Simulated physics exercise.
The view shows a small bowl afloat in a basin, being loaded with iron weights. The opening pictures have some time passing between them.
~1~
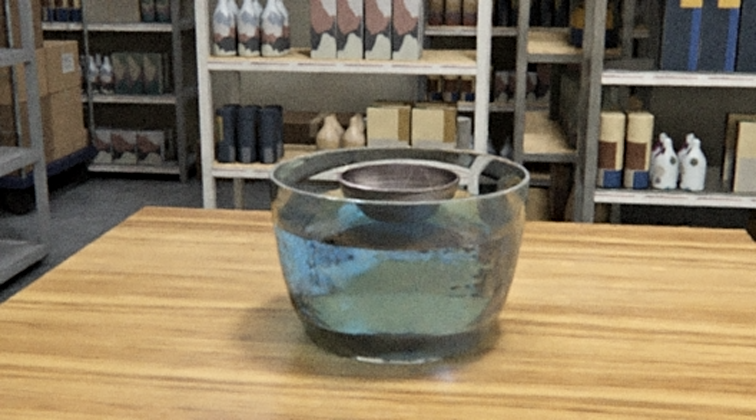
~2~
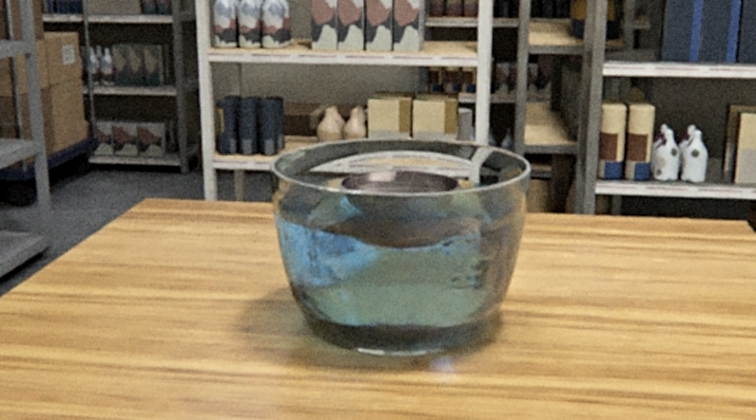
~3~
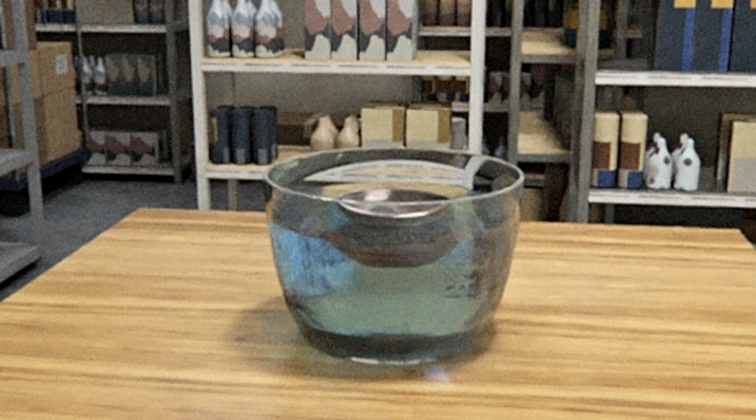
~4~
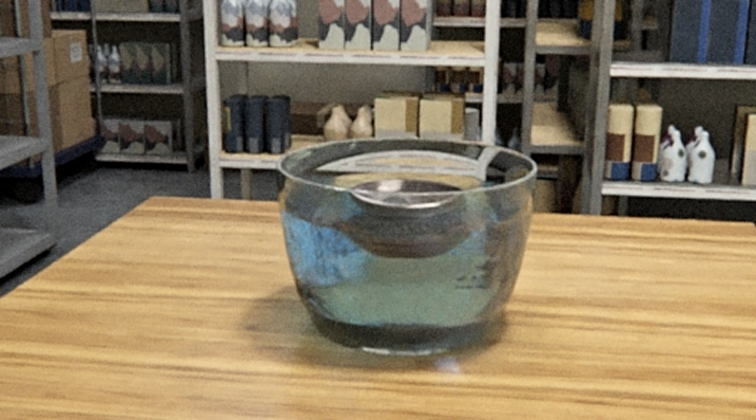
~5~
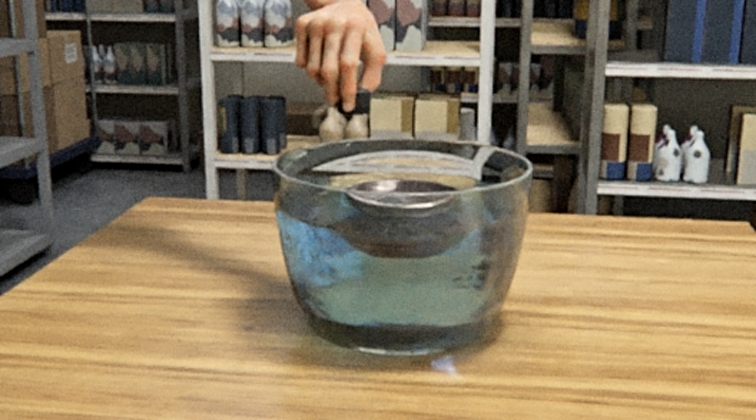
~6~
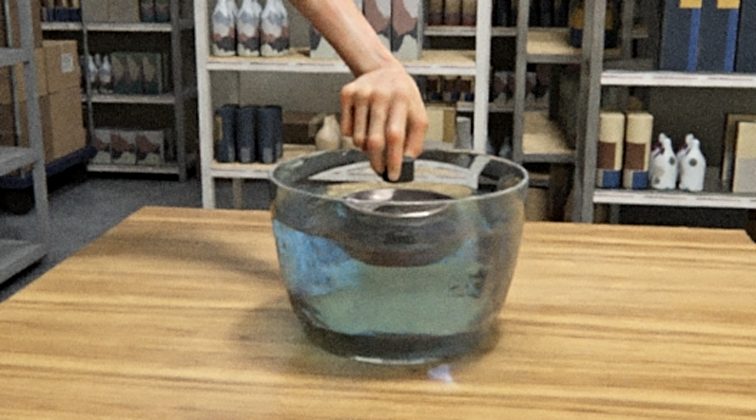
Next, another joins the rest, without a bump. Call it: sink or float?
Sink.
Shortly, the iron weight is in and the small bowl dips.
Then, water pours in over its edge.
At the finish, the small bowl lies on the bottom with its load.
